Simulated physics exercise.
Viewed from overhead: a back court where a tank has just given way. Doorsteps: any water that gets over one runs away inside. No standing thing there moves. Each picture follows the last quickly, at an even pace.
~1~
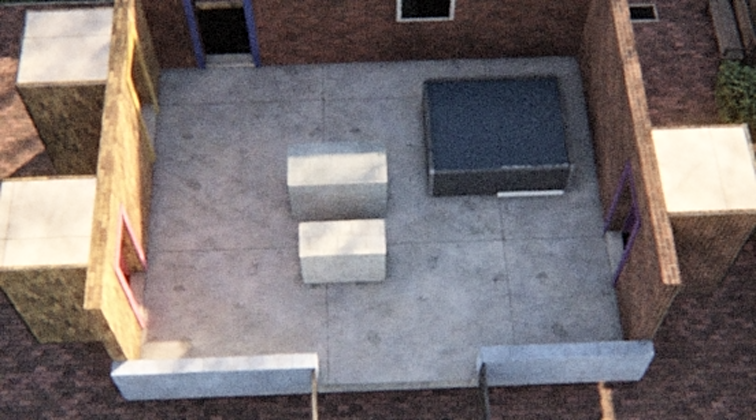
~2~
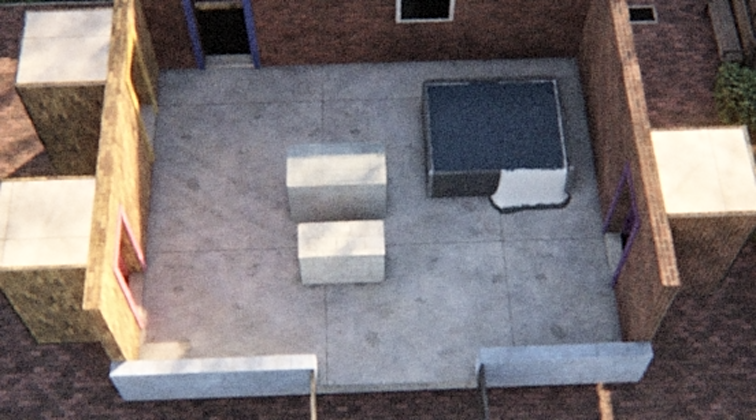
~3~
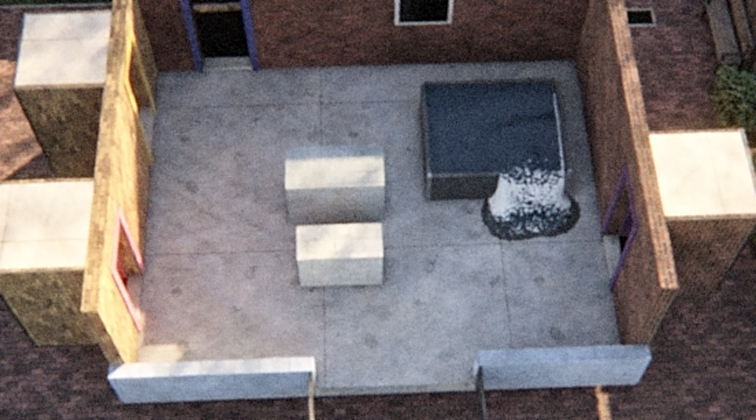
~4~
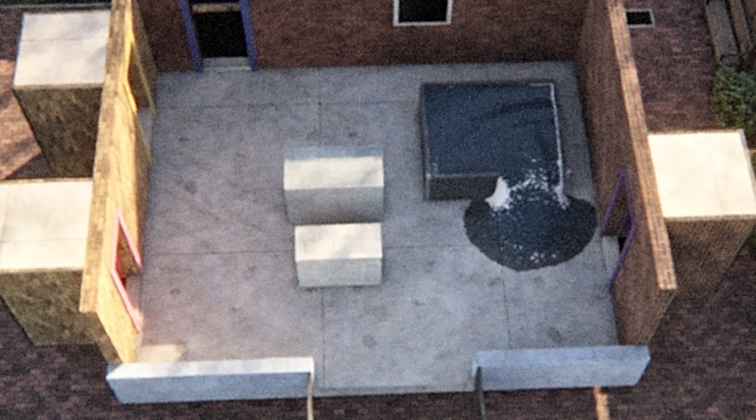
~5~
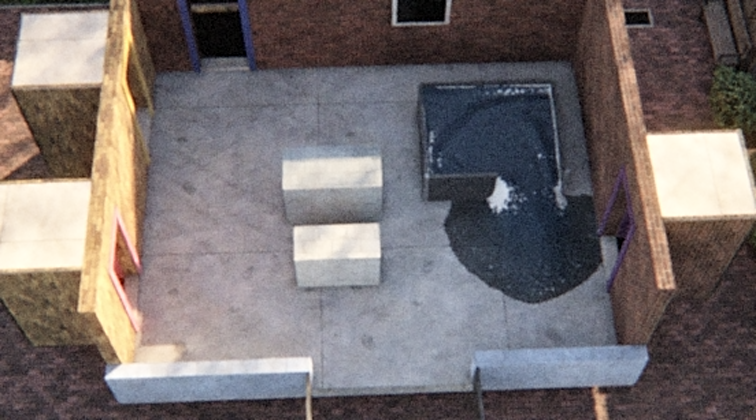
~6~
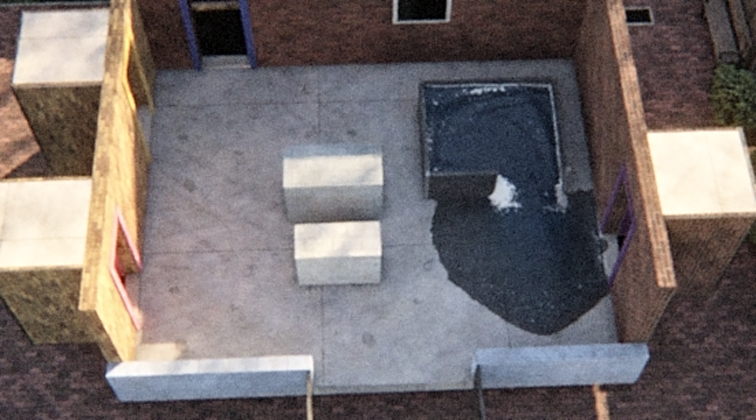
Dark water pours from a gap in the tank and spreads across the court floor.
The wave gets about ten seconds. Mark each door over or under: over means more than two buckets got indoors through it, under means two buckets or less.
Blue door - under, yellow door - under, purple door - over, pink door - over.
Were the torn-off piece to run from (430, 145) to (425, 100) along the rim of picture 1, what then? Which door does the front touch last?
It's the purple one that comes last.
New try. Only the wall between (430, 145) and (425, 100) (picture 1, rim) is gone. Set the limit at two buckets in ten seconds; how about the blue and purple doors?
Blue: Over the line; purple: Under the line.
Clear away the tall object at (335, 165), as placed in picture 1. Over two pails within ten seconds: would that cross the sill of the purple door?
Purple exceeds the limit.
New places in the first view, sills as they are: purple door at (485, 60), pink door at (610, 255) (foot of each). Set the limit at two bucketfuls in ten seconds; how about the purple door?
The purple door is spared.
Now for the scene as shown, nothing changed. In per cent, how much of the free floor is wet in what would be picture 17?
I make it 25 per cent.
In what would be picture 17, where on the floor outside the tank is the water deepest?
Deepest spot: Near (610, 362).
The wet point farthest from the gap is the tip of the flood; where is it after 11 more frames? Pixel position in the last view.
The farthest wet spot is near (373, 370).
A moment on, water covers 20 % of the floor; the blue door not reached, the yellow door not reached, the purple door under two buckets in, the pink door not reached.
Next, water covers 25 % of the floor; the blue door not reached, the yellow door not reached, the purple door over two buckets in, the pink door not reached.
Then, water covers 30 % of the floor; the blue door not reached, the yellow door not reached, the purple door far over two buckets in, the pink door not reached.
Later, water covers 60 % of the floor; the blue door not reached, the yellow door not reached, the purple door far over two buckets in, the pink door over two buckets in.
In the end, water covers 90 % of the floor; the blue door wet at the sill, nothing in, the yellow door wet at the sill, nothing in, the purple door far over two buckets in, the pink door far over two buckets in.
